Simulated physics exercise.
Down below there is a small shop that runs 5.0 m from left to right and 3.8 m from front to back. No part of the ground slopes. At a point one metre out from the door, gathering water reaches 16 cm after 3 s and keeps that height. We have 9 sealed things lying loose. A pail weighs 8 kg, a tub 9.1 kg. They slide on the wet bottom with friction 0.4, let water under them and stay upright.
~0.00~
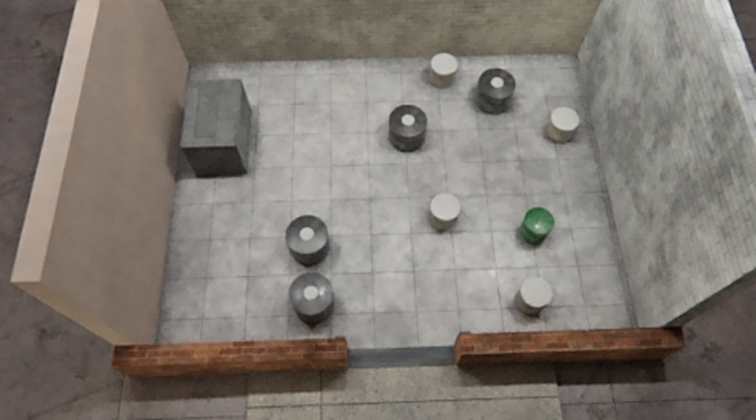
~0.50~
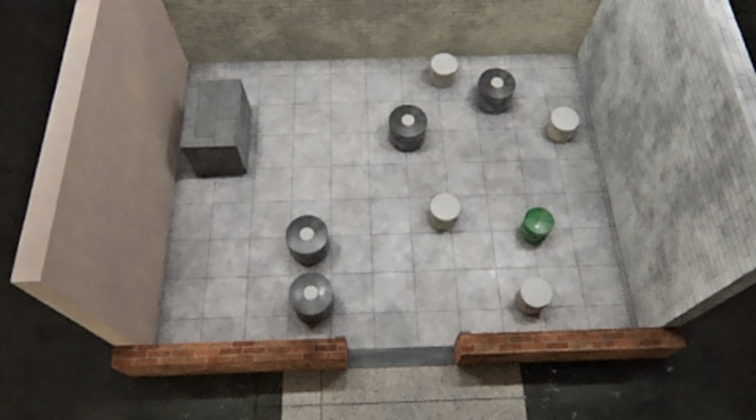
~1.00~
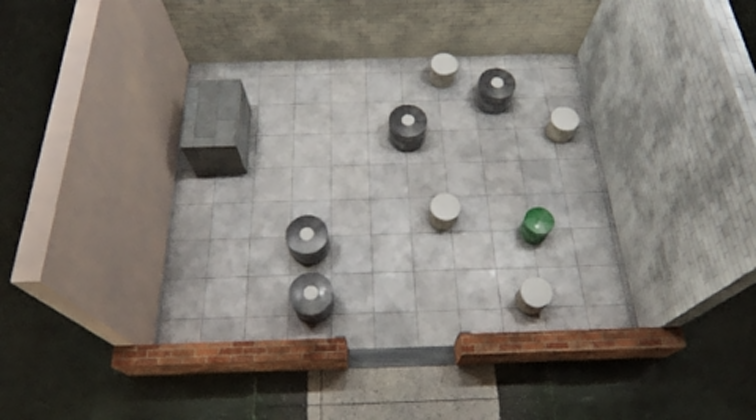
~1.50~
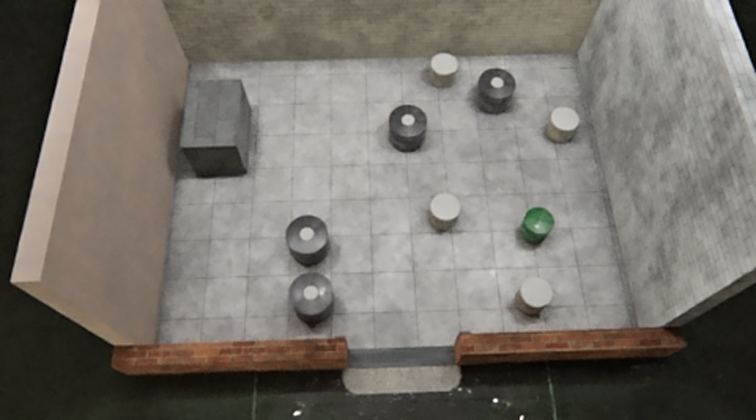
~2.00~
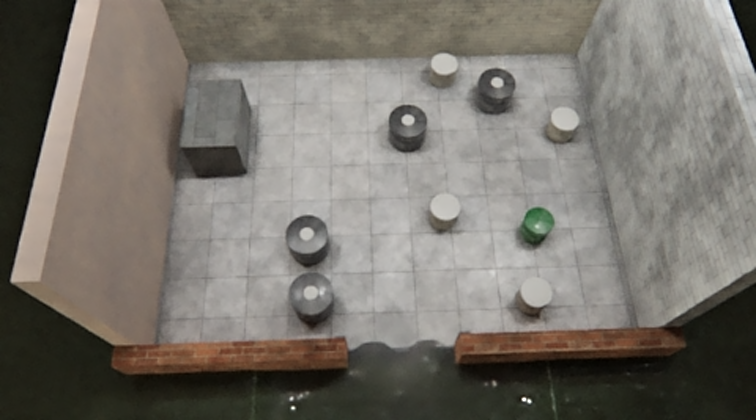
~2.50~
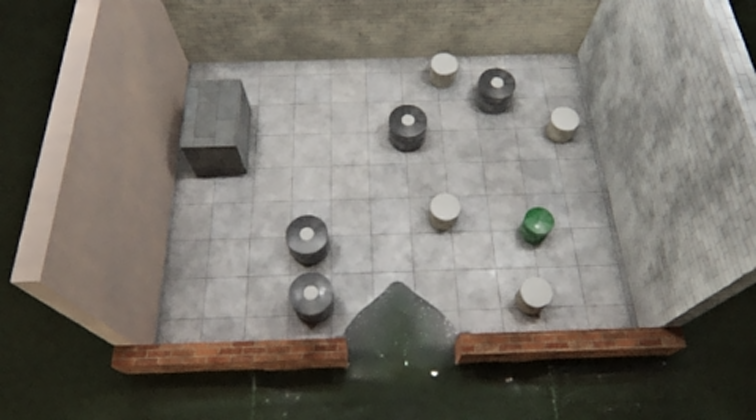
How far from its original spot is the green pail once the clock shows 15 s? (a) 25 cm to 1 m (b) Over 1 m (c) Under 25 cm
Answer: C.
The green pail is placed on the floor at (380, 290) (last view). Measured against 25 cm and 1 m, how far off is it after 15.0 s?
Looks like it is swept a long way.
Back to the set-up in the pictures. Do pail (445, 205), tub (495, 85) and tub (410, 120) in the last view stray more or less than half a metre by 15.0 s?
The first is not bigger, the second bigger and the third bigger.
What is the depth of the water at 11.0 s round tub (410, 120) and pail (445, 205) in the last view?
Depths: Near 8 cm, then near 5 cm.
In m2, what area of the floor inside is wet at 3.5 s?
The covered patch comes to about 2.5 m2.
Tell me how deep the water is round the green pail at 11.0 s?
I'd say around 3 cm.
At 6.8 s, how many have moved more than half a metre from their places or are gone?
The answer is 0.
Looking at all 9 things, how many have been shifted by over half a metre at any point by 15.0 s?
I get 2.
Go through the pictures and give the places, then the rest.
In the first frame, the green pail at (539, 220), on the bottom; 0.0 m2 under water; 0 of 9 have shifted.
In the second frame, the green pail at (539, 220) rests on the ground; 0.0 m2 under water; 0 of 9 have shifted.
In the third frame, the green pail at (539, 220), on the bottom; 0.0 m2 under water; 0 of 9 have shifted.
In the fourth frame, the green pail at (539, 220), on the bottom; water covers 0.0 m2; 0 of 9 have shifted.
In the fifth frame, the green pail at (539, 220) rests on the ground; water covers 0.0 m2; 0 of 9 have shifted.
In the sixth frame, the green pail at (539, 220) rests on the ground; water covers 0.5 m2; 0 of 9 have shifted.
After 3.5 s the green pail is near (539, 220), 0.0 m from its start, aground; 0 afloat.
After 6.8 s the green pail is near (539, 220), 0.0 m from its start, aground; 0 afloat.
After 11.0 s the green pail is near (539, 220), 0.0 m from its start, aground; 2 afloat.
After 15.0 s the green pail is near (539, 220), 0.0 m from its start, aground; 4 afloat.
